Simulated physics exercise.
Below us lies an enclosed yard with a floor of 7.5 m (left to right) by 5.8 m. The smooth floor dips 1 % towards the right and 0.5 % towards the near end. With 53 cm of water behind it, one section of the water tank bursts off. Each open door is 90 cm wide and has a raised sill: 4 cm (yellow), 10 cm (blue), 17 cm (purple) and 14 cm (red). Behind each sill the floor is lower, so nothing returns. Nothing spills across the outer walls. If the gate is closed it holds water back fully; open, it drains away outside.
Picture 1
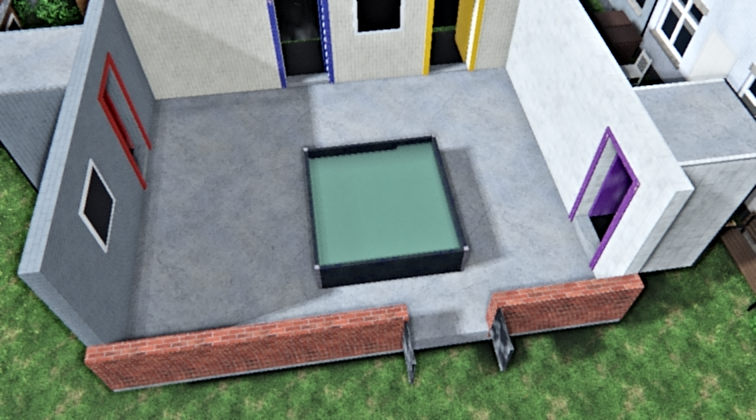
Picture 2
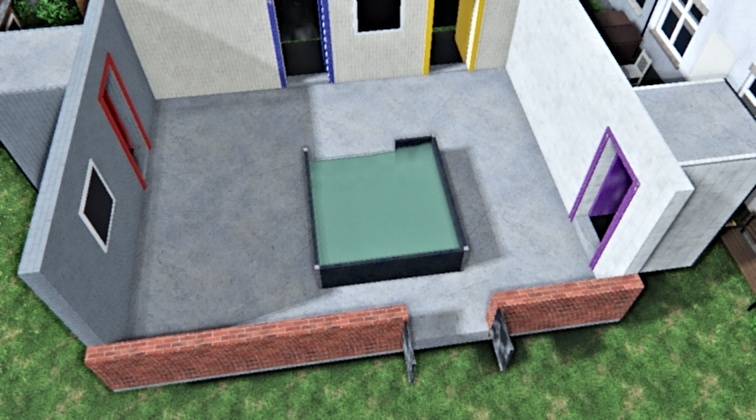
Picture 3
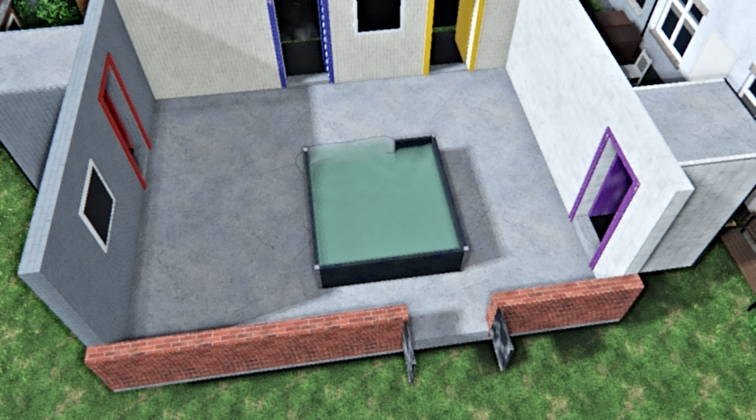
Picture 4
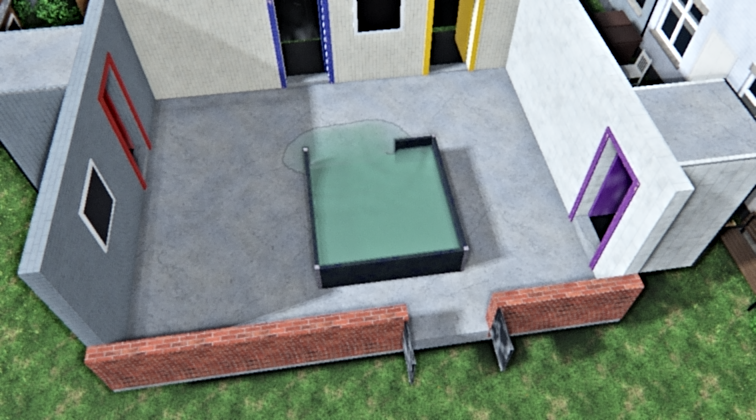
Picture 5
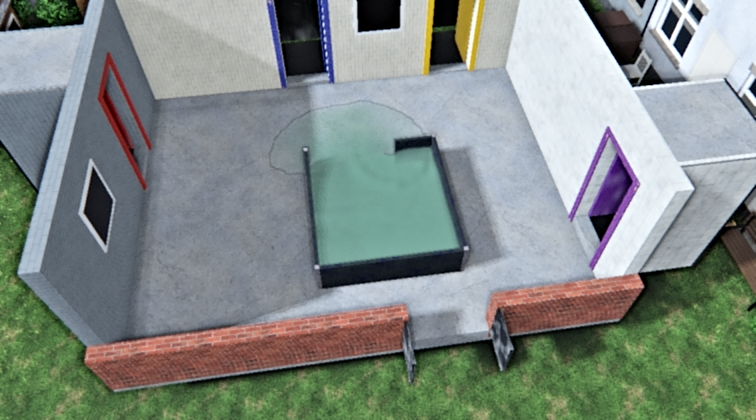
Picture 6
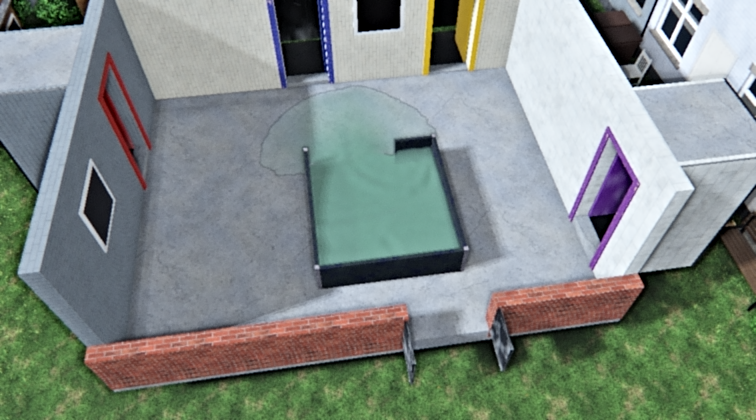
To begin with, greenish water sits still in a square, dark-sided tank in a walled yard with coloured doorways. Most of the tank's far side gives way, and water pours out through the gap, then spreads across the grey floor in a thin, widening, rounded sheet towards the back wall.
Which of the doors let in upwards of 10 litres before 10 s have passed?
Within that time: At the yellow door it passes the limit; at the blue door it exceeds the limit; at the purple door it does not reach the limit; at the red door it keeps below the limit.
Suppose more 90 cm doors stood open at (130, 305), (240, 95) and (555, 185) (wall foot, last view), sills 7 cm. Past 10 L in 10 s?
In turn: Not over, past it, under.
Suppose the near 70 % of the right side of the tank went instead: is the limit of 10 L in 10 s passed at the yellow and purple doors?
Against that limit: Yellow over, purple above.
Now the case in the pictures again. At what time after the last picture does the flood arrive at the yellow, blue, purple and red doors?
Yellow 0.9 s, blue 0.1 s, purple 3.8 s, red 2.6 s.
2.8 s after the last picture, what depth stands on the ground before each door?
Depths in cm: Yellow 8, blue 22, purple 0, red 6.
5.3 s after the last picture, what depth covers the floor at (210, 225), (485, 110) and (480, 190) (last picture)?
Roughly 3, 8 and 3 cm, in turn.
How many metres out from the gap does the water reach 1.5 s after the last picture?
About 4.2 m.
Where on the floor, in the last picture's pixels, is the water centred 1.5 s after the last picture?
Near (361, 170).
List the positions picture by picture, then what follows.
In the first picture, still water, 53 cm deep, in the water tank at (381, 199).
In the second picture, water pours out on the water tank's far side and has run 0.9 m, to (305, 171); typically 6 cm deep outside, 53 cm at the water tank's back.
In the third picture, water pours out on the water tank's far side and has run 1.0 m, to (301, 160); typically 9 cm deep outside, 53 cm at the water tank's back.
In the fourth picture, water pours out on the water tank's far side and has run 1.3 m, to (385, 124); typically 8 cm deep outside, 53 cm at the water tank's back.
In the fifth picture, water pours out on the water tank's far side and has run 1.8 m, to (366, 104); typically 6 cm deep outside, 53 cm at the water tank's back.
In the sixth picture, water pours out on the water tank's far side and has run 2.3 m, to (357, 89); typically 5 cm deep outside, 52 cm at the water tank's back.
Then, 0.7 s after the last picture water covers 20 % of the floor and is deepest (30 cm) near (337, 85); yellow door not reached, blue door 25 cm at the sill, 22 L in, purple door not reached, red door not reached.
Then, 1.5 s after the last picture water covers 25 % of the floor and is deepest (30 cm) near (346, 90); yellow door 9 cm at the sill, 2 L in, blue door 28 cm at the sill, 100 L in, purple door not reached, red door not reached.
Then, 2.8 s after the last picture water covers 40 % of the floor and is deepest (25 cm) near (155, 108); yellow door 8 cm at the sill, 15 L in, blue door 22 cm at the sill, 217 L in, purple door not reached, red door 6 cm at the sill, 0 L in.
Then, 5.3 s after the last picture water covers 80 % of the floor and is deepest (15 cm) near (507, 86); yellow door 6 cm at the sill, 28 L in, blue door 12 cm at the sill, 266 L in, purple door 4 cm at the sill, 0 L in, red door 8 cm at the sill, 0 L in.
Then, 9.3 s after the last picture water covers 95 % of the floor and is deepest (14 cm) near (593, 291); yellow door 6 cm at the sill, 44 L in, blue door 6 cm at the sill, 270 L in, purple door 7 cm at the sill, 0 L in, red door 5 cm at the sill, 0 L in.
